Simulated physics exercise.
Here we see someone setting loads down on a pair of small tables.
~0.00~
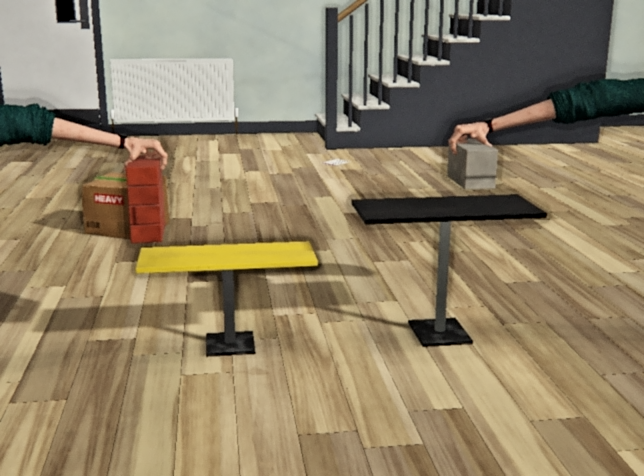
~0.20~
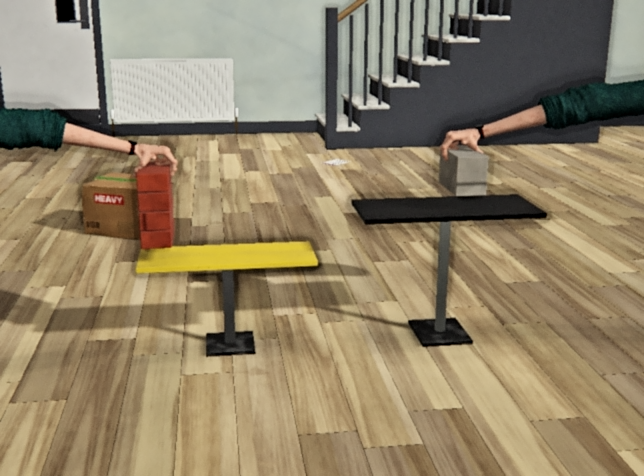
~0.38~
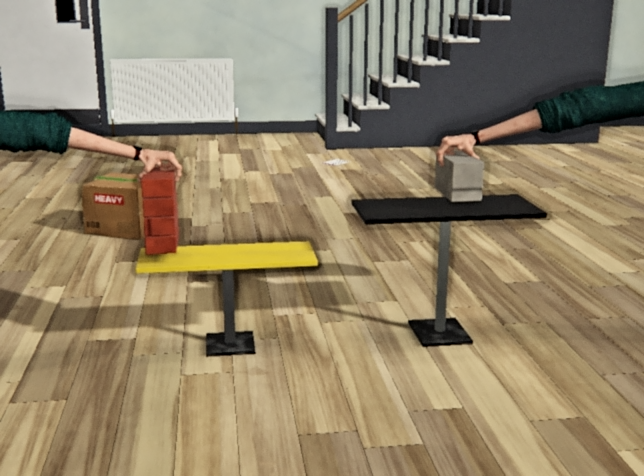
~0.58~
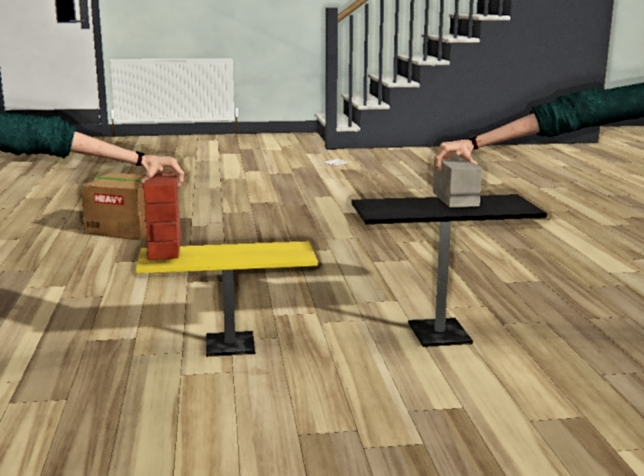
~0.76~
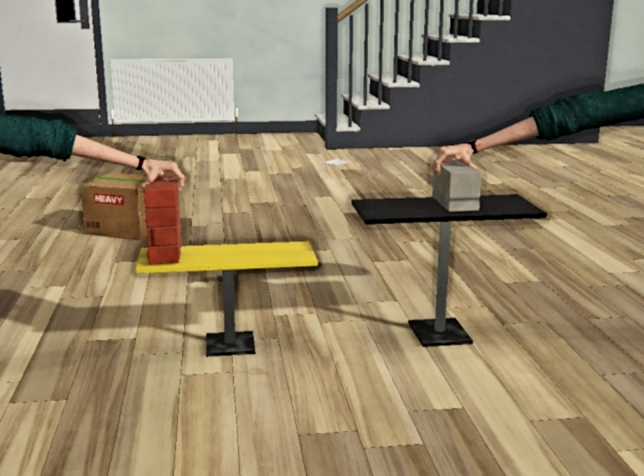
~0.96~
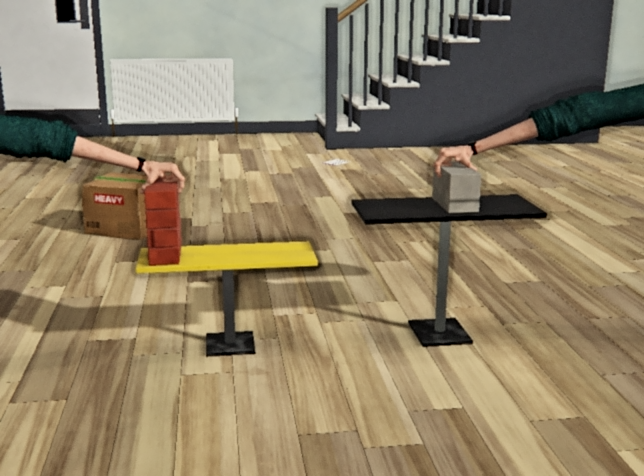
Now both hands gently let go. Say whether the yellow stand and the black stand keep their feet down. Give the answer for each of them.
Here the yellow stand goes over; the black stand keeps steady.
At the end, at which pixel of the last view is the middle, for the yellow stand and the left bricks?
The yellow stand at (163, 281), the left bricks at (8, 344).
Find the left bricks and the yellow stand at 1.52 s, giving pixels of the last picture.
The first at (95, 268), the second at (170, 262).
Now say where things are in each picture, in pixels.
In the first frame, still on the way; yellow stand (227, 257); black stand (446, 209); right slab (471, 164).
In the second frame, still on the way; black stand (446, 209); left bricks (156, 204).
In the third frame, still on the way; yellow stand (227, 257); right slab (458, 175).
In the fourth frame, still on the way; black stand (446, 209); left bricks (163, 215).
In the fifth frame, still on the way; yellow stand (227, 257); right slab (456, 185).
In the sixth frame, in place, still held; yellow stand (227, 257); black stand (446, 209); left bricks (164, 220).
By 1.52 s, yellow stand tilted by 35° near (170, 263); black stand at rest near (446, 209).
When it is over (2.3 s), the yellow stand overbalances, near (163, 281); the black stand holds firm, near (446, 209).
